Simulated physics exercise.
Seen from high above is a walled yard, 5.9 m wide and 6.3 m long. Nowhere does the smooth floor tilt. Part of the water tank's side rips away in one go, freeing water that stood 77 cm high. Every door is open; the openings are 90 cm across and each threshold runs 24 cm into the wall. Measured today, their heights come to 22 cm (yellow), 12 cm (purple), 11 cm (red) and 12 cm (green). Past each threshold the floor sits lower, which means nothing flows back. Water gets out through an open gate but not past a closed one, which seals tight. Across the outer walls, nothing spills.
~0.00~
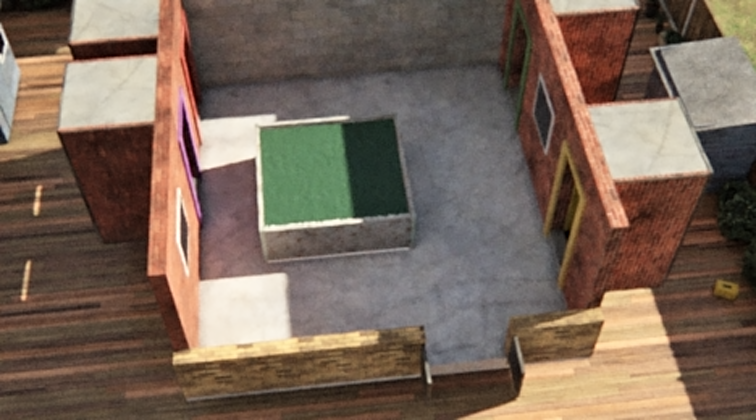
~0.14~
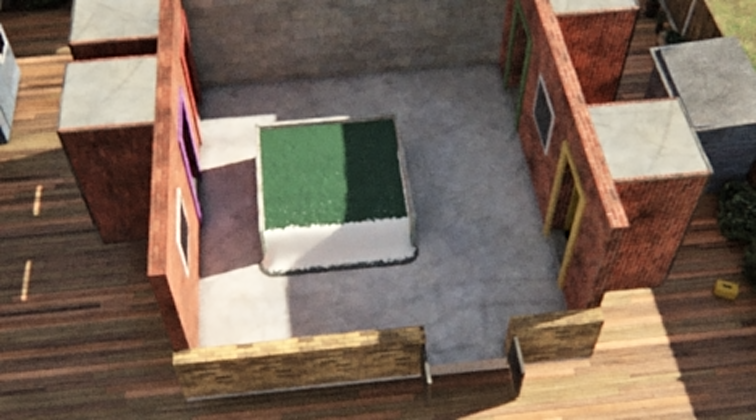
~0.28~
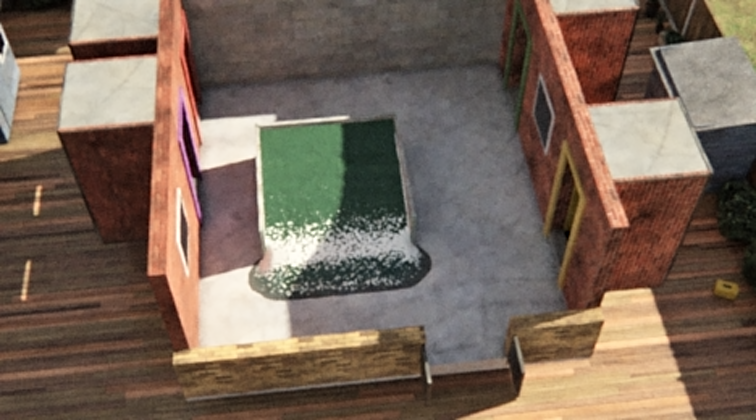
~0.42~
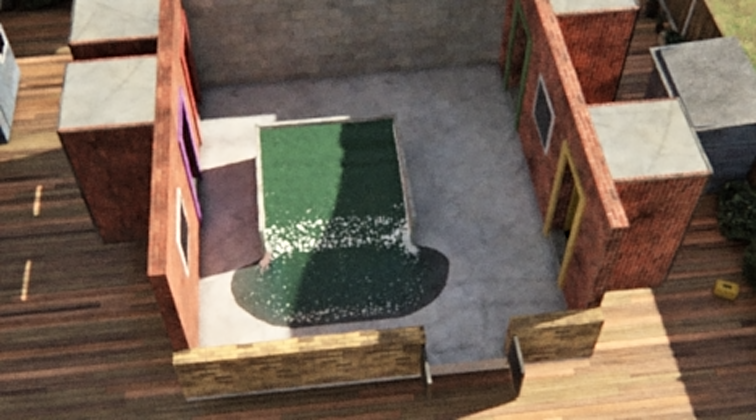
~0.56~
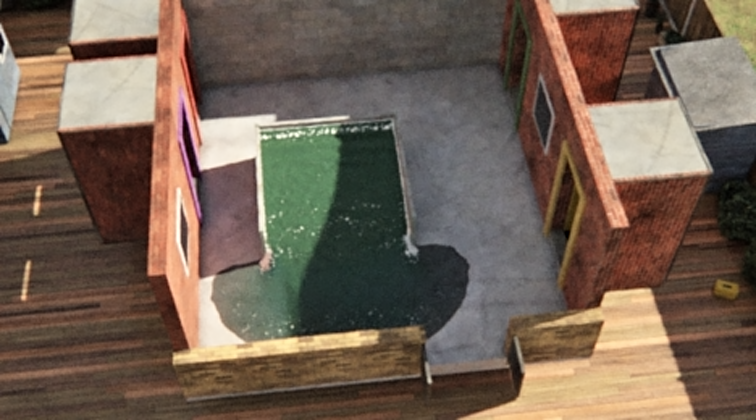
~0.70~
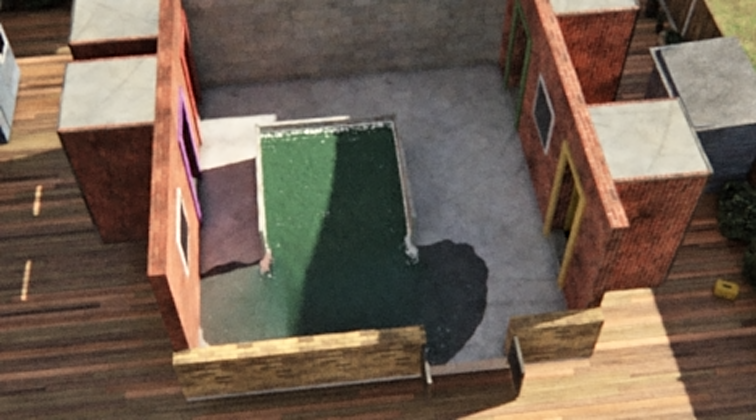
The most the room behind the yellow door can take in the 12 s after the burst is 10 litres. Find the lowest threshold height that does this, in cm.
The lowest height is about 16 cm.
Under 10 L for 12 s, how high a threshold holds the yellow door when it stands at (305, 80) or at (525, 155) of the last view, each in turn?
Minimums: About 8.5 cm and 11.5 cm.
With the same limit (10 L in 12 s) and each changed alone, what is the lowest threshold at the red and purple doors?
Close to 19 cm (red) and close to 6.0 cm (purple).
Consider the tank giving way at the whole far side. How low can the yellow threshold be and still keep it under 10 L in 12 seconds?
Minimum height: Approx. 12.0 cm.
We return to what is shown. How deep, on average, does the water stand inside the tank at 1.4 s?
Around 39 cm deep on average.
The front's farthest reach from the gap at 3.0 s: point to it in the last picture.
The farthest wet point sits near (568, 338) in the last view.
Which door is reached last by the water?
That would be the green door.
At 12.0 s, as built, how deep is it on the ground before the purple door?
The depth there is around 6.0 cm.
After 1.4 s water covers 30 % of the floor, deepest (55 cm) near (339, 351); it has not reached the yellow door.
After 3.0 s water covers 50 % of the floor, deepest (41 cm) near (200, 375); 16 cm at the yellow door, 0 litres in over its 22 cm threshold.
After 12.0 s water covers 95 % of the floor, deepest (14 cm) near (549, 310); 11 cm at the yellow door, 1 litre in over its 22 cm threshold.
At the yellow door as built, the water arrived by 2.5 s and peaked near 20 cm at 3.6 s.
With a threshold of 13 cm, 33 litres would have come in within the 12 s; with 20.5 cm, 1 litre. So under 10 litres takes about 16 cm.
